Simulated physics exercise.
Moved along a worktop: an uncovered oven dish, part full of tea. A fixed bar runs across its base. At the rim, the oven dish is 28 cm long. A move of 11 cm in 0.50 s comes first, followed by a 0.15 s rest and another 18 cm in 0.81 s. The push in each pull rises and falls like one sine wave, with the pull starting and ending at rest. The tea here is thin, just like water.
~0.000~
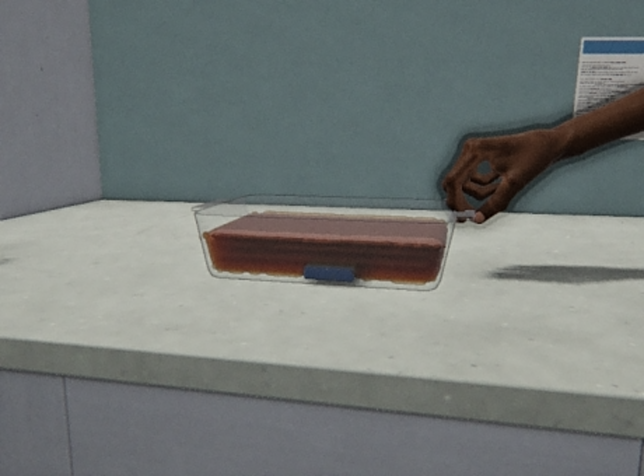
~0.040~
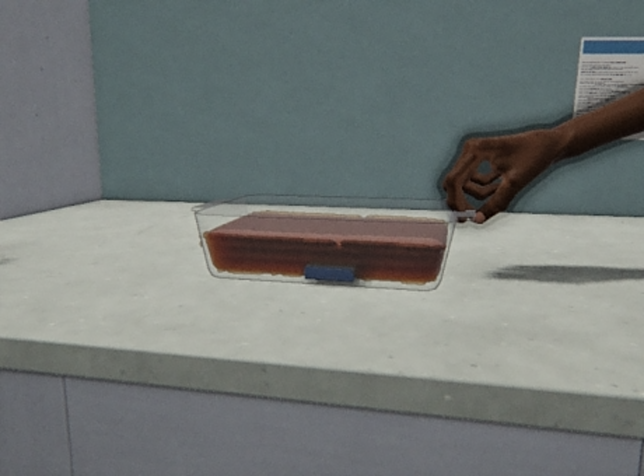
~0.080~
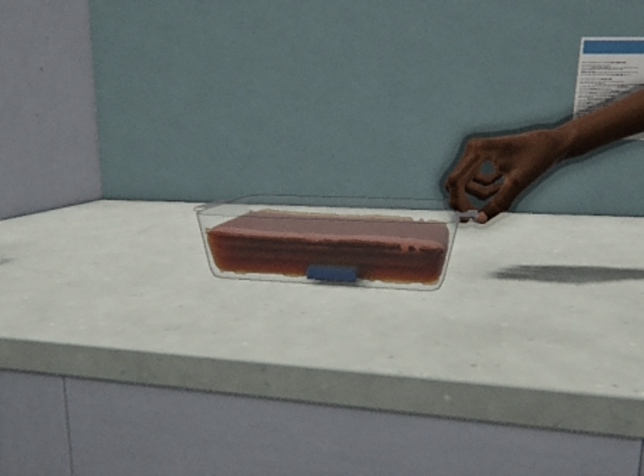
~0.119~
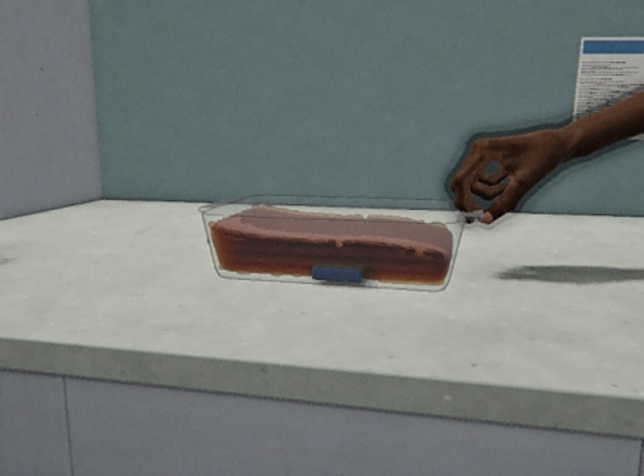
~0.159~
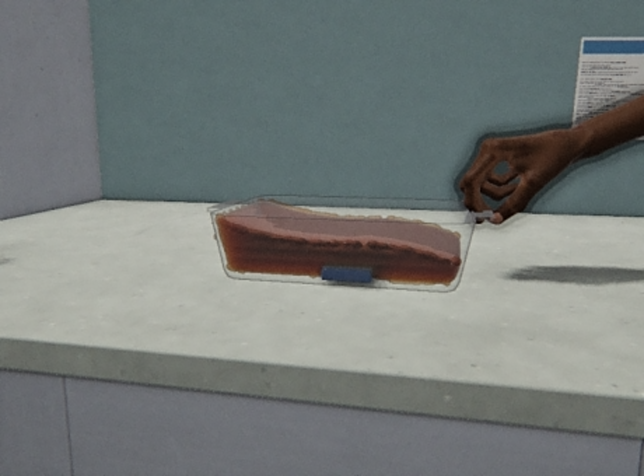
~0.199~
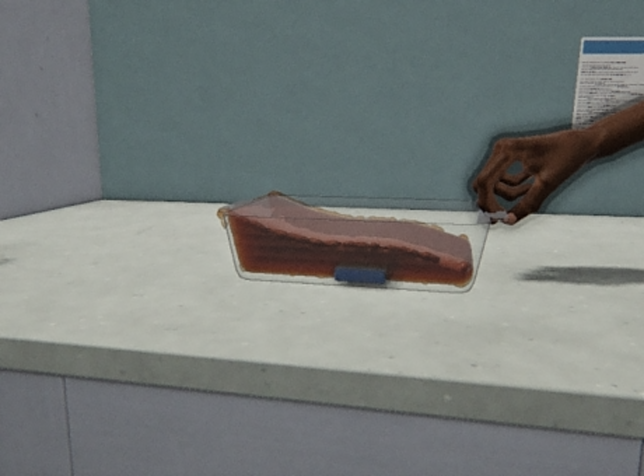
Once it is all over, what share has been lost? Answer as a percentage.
About 34 per cent.
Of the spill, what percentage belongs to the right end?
Right end fraction of spill: About 50 in a hundred.
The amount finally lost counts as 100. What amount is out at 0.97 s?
40 in a hundred, roughly.
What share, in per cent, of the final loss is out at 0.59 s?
It's close to 10 percent at that time.
After 0.59 s it has gone 11 cm; 2 per cent is out over the left end and 1 over the right.
After 0.97 s it has gone 17 cm; 6 per cent is out over the left end and 8 over the right.
After 1.36 s it has gone 29 cm; 16 per cent is out over the left end and 9 over the right.
After 1.75 s it has gone 29 cm; 16 per cent is out over the left end and 17 over the right.
In the end 34 per cent is out in all, 17 of it over the left end.
